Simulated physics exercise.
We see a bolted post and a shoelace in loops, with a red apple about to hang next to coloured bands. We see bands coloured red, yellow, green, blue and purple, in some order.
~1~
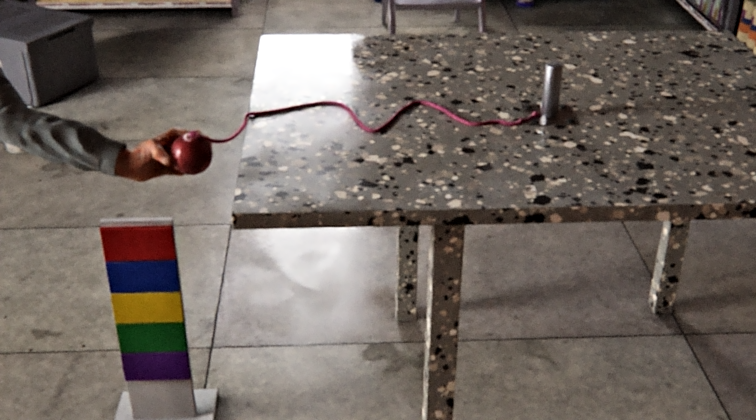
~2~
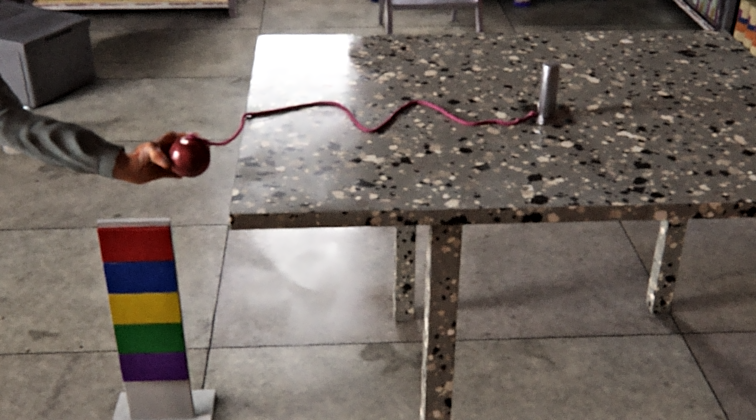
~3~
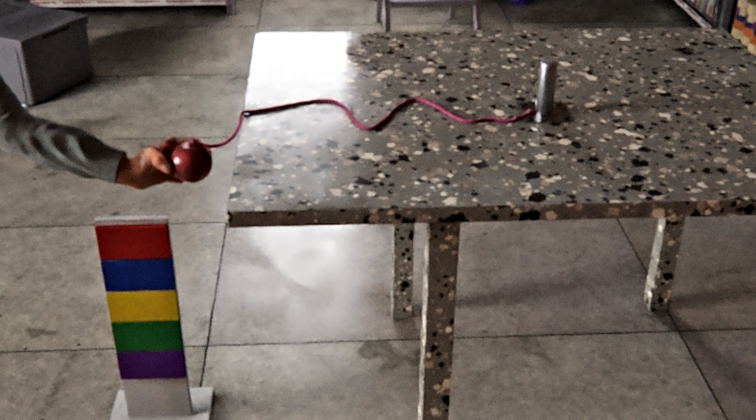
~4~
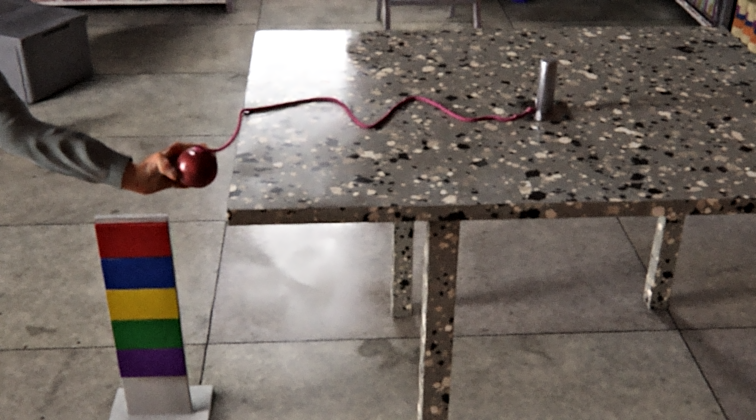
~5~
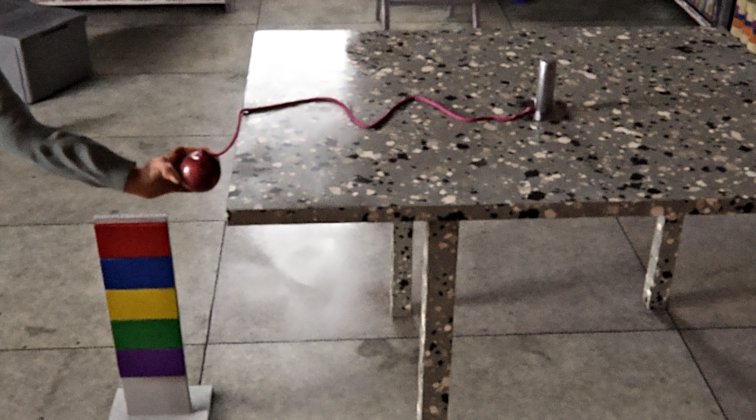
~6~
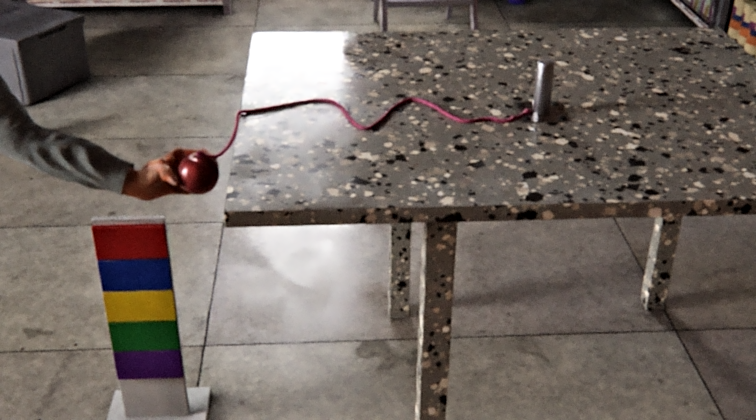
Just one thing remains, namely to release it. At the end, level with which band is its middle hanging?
Level with yellow.
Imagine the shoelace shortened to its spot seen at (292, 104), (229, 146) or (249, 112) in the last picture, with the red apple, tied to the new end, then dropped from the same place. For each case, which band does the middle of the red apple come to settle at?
For the first: Above them all; for the second: Blue; for the third: Red.
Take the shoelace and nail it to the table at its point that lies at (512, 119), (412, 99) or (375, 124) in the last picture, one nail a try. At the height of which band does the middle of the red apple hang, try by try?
Taking the three tries in turn, you'd get yellow, blue and red.
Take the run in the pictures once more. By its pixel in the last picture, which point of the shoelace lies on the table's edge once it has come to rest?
(346, 113).
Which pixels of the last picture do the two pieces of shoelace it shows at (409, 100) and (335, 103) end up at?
The first lands at (369, 113), while the second lands at (240, 141).
A little later, apple near (259, 292); level with yellow.
Next, apple near (248, 301); level with yellow.
When it is over, apple near (252, 301); level with yellow. Its middle rests at the yellow band.
